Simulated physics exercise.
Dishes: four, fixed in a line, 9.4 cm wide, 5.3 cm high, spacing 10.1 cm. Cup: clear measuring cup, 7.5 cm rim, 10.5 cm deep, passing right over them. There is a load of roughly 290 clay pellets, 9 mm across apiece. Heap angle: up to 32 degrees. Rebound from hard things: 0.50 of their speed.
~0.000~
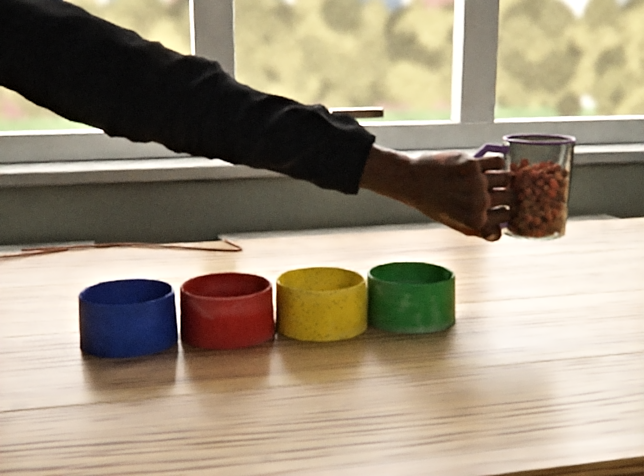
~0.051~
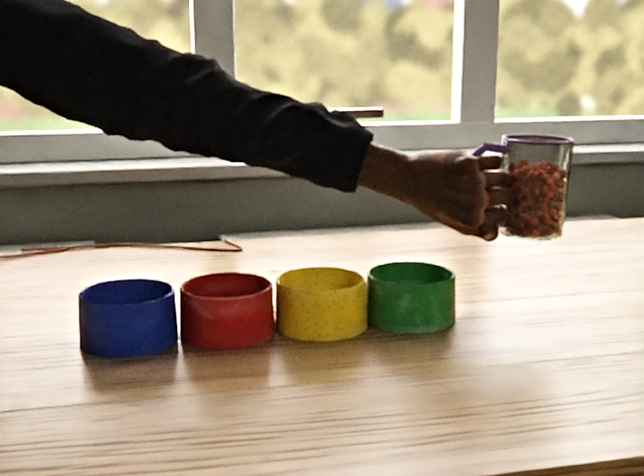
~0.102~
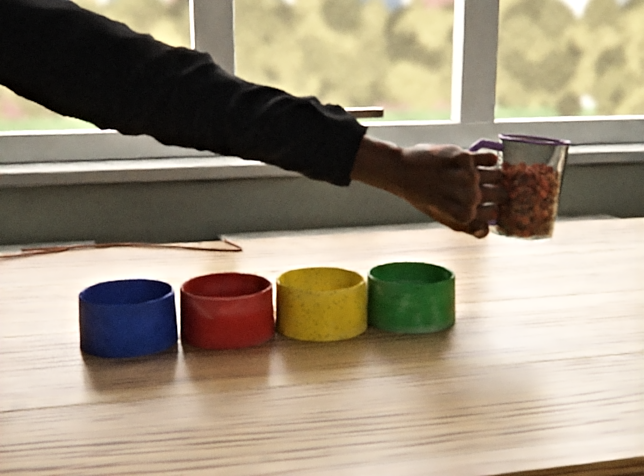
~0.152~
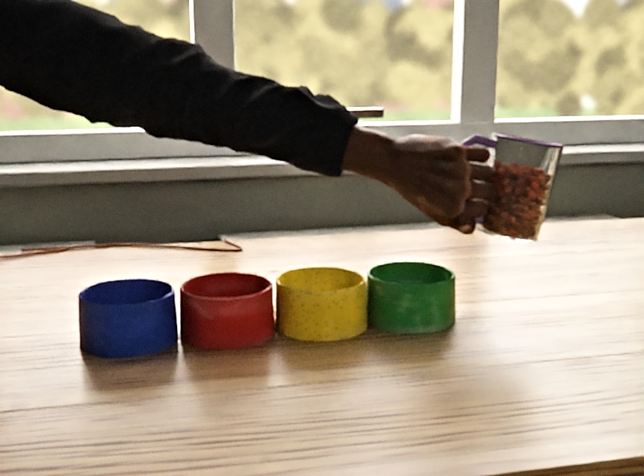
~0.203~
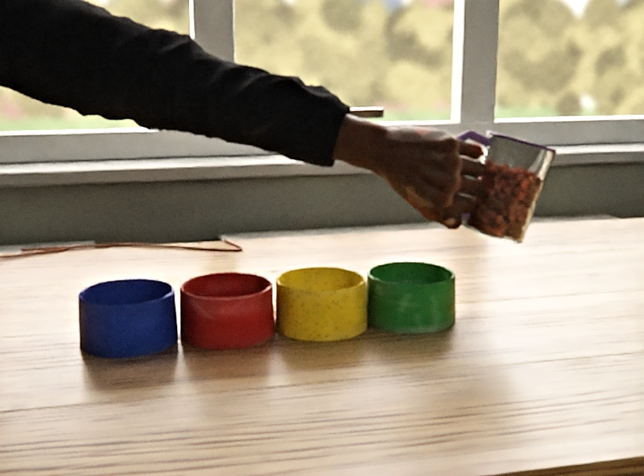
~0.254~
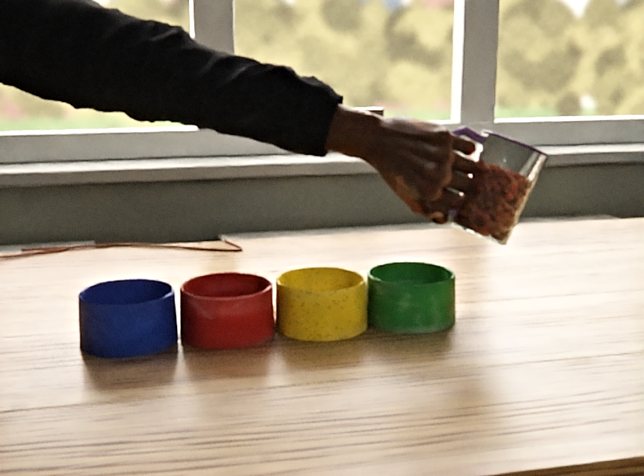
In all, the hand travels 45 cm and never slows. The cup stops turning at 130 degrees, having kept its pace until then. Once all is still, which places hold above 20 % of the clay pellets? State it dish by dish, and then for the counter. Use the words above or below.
Red dish - below; blue dish - below; green dish - below; yellow dish - above; counter - below.
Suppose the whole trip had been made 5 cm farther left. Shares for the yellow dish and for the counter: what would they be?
Shares would be yellow 40 and counter 10.
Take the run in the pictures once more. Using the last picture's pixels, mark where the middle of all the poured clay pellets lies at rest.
Somewhere near (318, 308) in the last picture.
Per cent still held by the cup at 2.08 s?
It should be near 0 per cent.
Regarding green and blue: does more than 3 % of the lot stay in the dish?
So green is a pass and blue is a miss.
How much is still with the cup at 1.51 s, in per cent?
Roughly 0 per cent, give or take.
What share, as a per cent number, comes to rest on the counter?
The share comes to some 5 percent.
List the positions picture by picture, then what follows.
Cup at (536, 187), tilt 0 degrees, lip at (570, 138), moved 0.0 cm; middle of the pieces at (534, 201); green dish at (411, 273); yellow dish at (321, 279); red dish at (226, 285); blue dish at (127, 292), in the first picture.
Cup at (534, 187), tilt 1 degrees, lip at (569, 139), moved 0.3 cm; middle of the pieces at (532, 201), in the second picture.
Cup at (527, 187), tilt 5 degrees, lip at (565, 142), moved 1.1 cm; middle of the pieces at (524, 201), in the third picture.
Cup at (517, 188), tilt 11 degrees, lip at (558, 146), moved 2.3 cm; middle of the pieces at (513, 201), in the fourth picture.
Cup at (507, 188), tilt 16 degrees, lip at (551, 150), moved 3.6 cm; middle of the pieces at (501, 201), in the fifth picture.
Cup at (496, 189), tilt 22 degrees, lip at (543, 156), moved 4.8 cm; middle of the pieces at (489, 201); green dish at (411, 273); yellow dish at (321, 279); red dish at (226, 285); blue dish at (127, 292). Its pace works out near 115 degrees a second; the hand travels 25 cm a second, in the sixth picture.
After 1.01 s, tilt 108 degrees; cup holds 95 %, green 5 %.
After 1.51 s, tilt 130 degrees; cup holds 0 %, green 5 %, yellow 85 %.
Then, at 2.08 s, tilt 130 degrees; cup holds 0 %, green 5 %, yellow 85 %.
In the end, at 2.4 s, red 0 %, blue 0 %, green 5 %, yellow 85 %, counter 5 %.
